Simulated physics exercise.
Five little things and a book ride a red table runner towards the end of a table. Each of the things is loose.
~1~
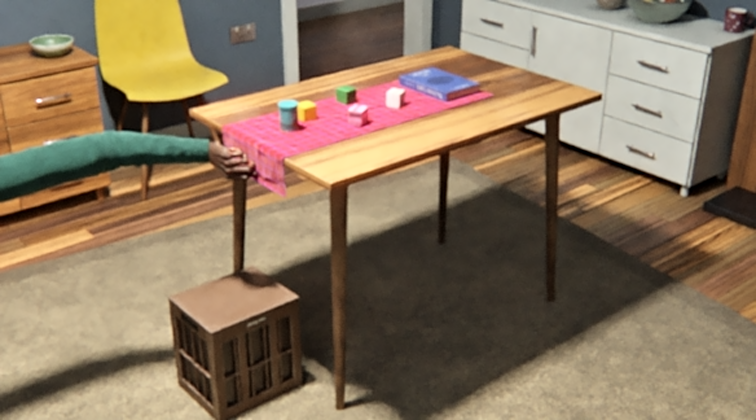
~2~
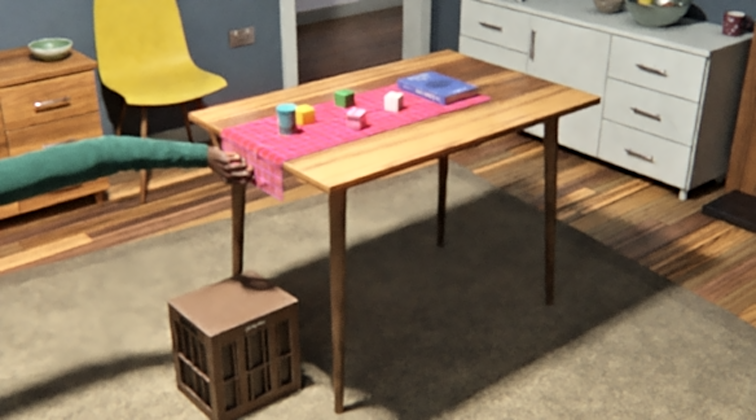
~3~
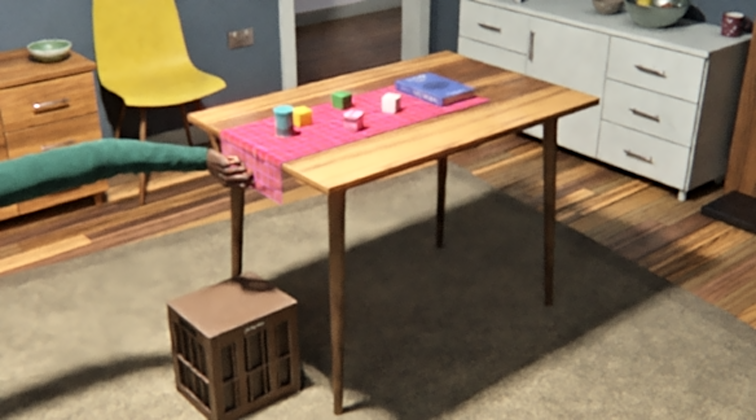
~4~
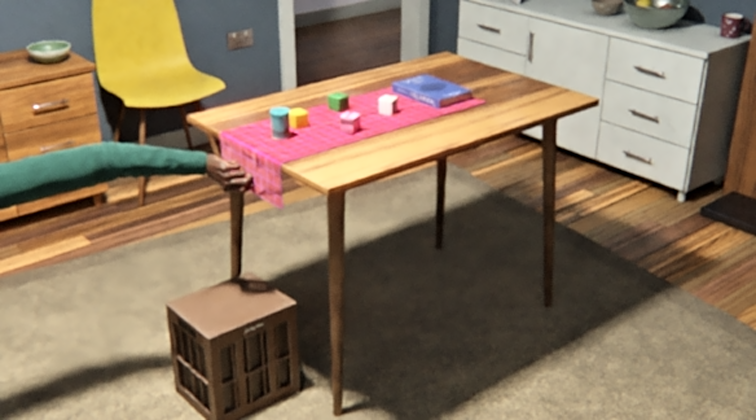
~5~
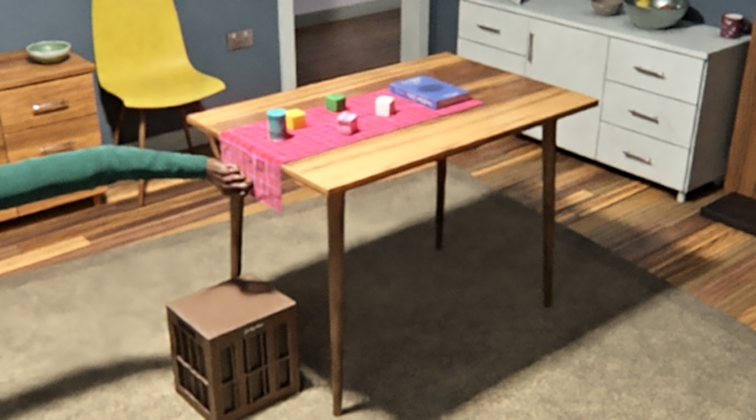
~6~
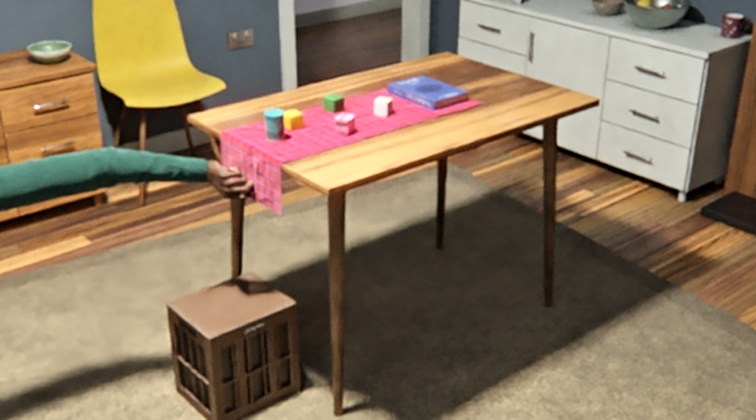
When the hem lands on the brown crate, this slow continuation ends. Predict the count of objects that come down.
In all, three slip off.
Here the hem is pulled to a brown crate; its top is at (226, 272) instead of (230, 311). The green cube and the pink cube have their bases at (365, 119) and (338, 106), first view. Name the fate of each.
Green cube: Safe; pink cube: Safe.
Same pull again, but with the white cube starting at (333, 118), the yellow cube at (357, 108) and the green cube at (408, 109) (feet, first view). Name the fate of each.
White cube - leaves the top, yellow cube - stays aboard, green cube - stays aboard.
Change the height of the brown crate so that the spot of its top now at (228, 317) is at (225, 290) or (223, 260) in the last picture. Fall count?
Counts: 2 / 1.
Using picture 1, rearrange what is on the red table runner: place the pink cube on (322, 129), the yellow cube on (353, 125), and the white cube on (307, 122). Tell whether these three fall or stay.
Looking at each one, the pink cube drops away, the yellow cube drops away and the white cube drops away.
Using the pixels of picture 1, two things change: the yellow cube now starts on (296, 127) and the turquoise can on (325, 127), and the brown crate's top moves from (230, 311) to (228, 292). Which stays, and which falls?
The yellow cube is lost, the turquoise can is lost.
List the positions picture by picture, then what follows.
Hem (285, 197); turquoise can (288, 103); yellow cube (306, 104); pink cube (358, 108); green cube (346, 88); white cube (396, 91); top of the crate (229, 311), in the first picture.
Hem (283, 202); turquoise can (286, 107), in the second picture.
Hem (282, 205); yellow cube (301, 110), in the third picture.
Hem (283, 209); pink cube (350, 115); top of the crate (227, 317), in the fourth picture.
Hem (283, 213); green cube (336, 96), in the fifth picture.
Hem (282, 217); turquoise can (274, 112); yellow cube (292, 113); pink cube (345, 117); green cube (334, 97); white cube (384, 100), in the sixth picture.
Soon after, hem near (254, 261); turquoise can and yellow cube gone.
After that, hem on the crate; turquoise can, yellow cube and pink cube gone.
In the end, hem on the crate; turquoise can, yellow cube and pink cube gone. The count of fallen things is three.
